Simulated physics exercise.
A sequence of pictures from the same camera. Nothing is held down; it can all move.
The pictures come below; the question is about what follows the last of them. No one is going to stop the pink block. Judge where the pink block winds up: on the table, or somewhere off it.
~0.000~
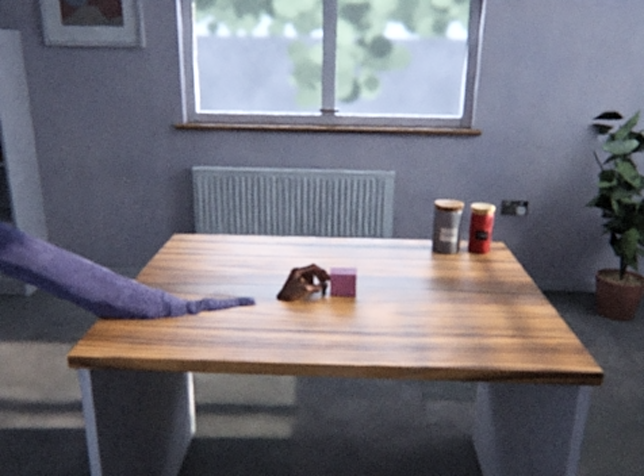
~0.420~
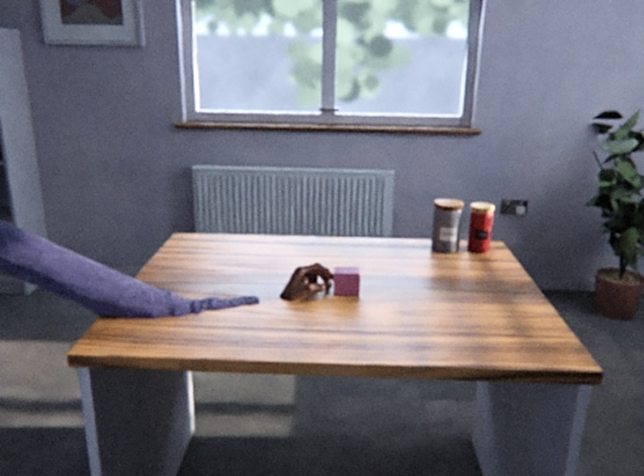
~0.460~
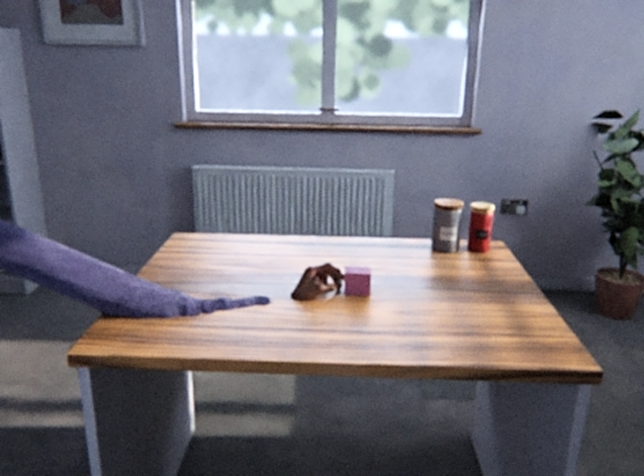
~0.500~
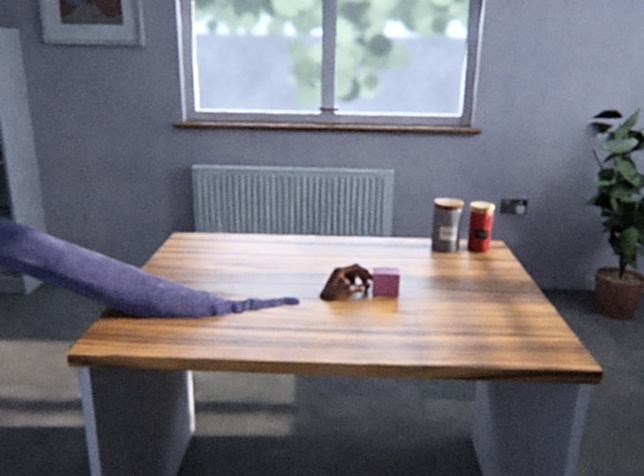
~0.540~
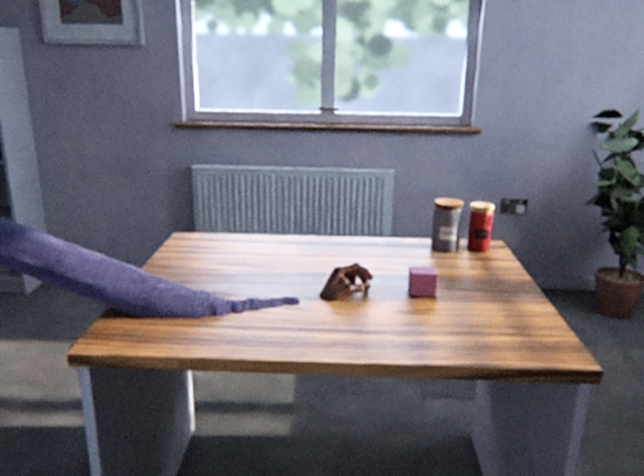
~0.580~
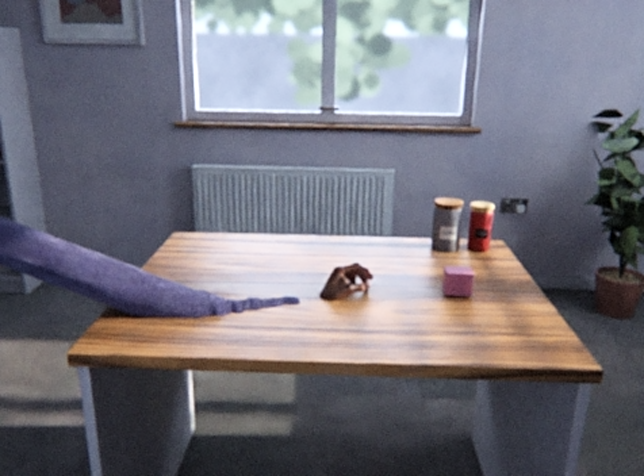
Takes a fall.
Around 0.68 s, pink block displaced well along near (540, 285).
Around 0.88 s, pink block now off the table.
Around 1.08 s, things are still on the move.
Finally (1.3 s), off the table, pink block.
